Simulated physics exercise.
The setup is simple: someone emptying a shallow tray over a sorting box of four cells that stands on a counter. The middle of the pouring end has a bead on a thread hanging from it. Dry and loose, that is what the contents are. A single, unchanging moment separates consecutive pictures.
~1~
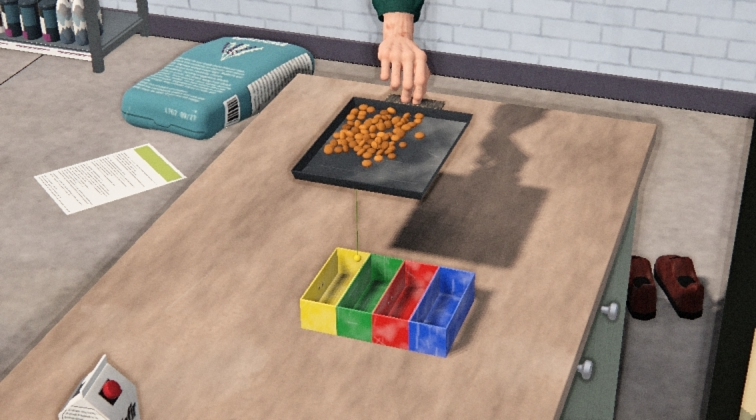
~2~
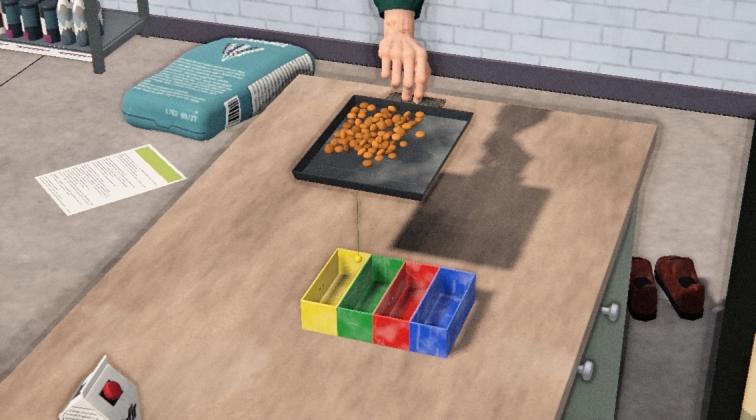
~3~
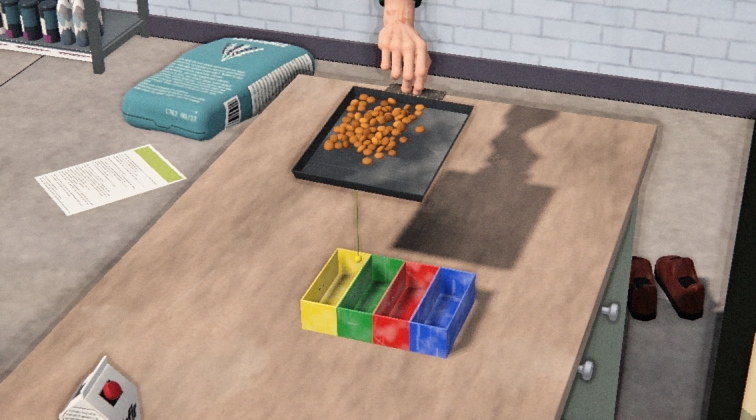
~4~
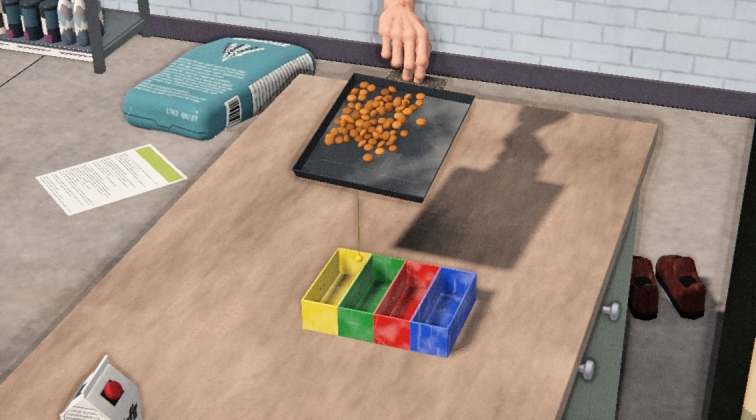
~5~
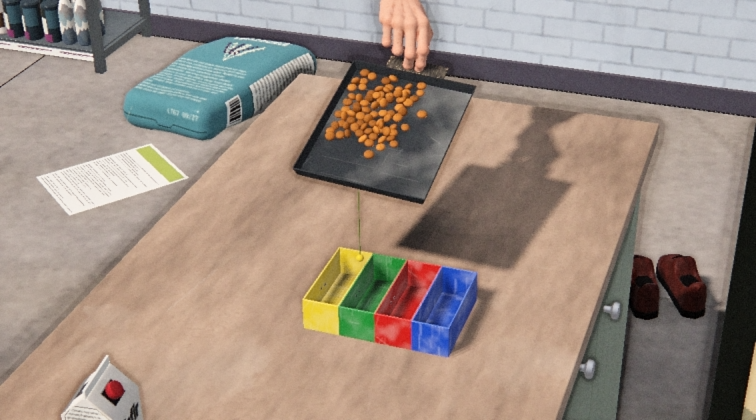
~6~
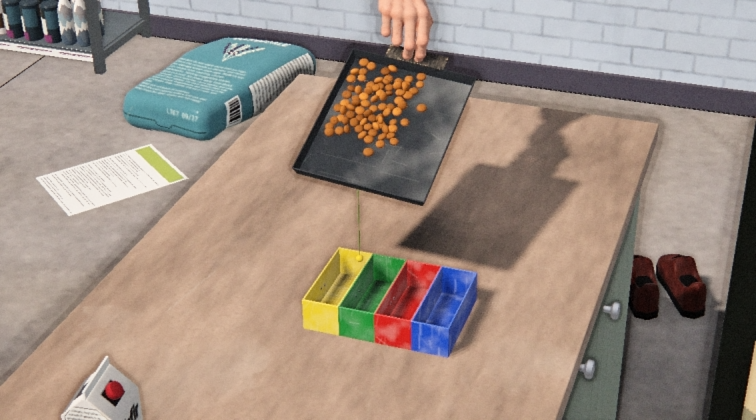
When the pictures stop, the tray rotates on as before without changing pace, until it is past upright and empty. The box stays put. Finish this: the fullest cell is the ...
... Red one.
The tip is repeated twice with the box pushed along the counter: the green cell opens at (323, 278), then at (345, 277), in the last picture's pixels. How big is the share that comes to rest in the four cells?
Around 70 per cent for the first position, around 90 per cent for the second.
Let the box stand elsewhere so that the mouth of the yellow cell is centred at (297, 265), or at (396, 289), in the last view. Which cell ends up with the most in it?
Try 1 - that blue cell. Try 2 - the yellow one.
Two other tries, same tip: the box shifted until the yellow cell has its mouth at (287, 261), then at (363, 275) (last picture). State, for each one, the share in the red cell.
Some 10 percent in the first case, 30 percent in the second.
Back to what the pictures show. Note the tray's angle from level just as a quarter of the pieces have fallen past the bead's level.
A tilt of roughly 75°.
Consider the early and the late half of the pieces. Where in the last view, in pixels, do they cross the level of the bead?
First part (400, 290), rest (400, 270).
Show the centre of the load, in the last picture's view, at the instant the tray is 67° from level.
The middle of the load sits near (391, 201).
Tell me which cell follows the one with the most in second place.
That green cell.
Shortly afterwards, tray tipped steeply; near two thirds on the tray; only a few in the red cell; near a third falling or outside the box.
Next, tray tipped past a quarter turn; only a few on the tray; near half in the red cell; near a quarter in the green cell; a little in the blue cell; a little in the yellow cell; a little falling or outside the box.
Some moments later, tray tipped past a quarter turn; near half in the red cell; near a quarter in the green cell; a little in the blue cell; a little in the yellow cell; only a few falling or outside the box.
In the end, tray tipped past a quarter turn; near half in the red cell; near a quarter in the green cell; a little in the blue cell; a little in the yellow cell; only a few outside the box.
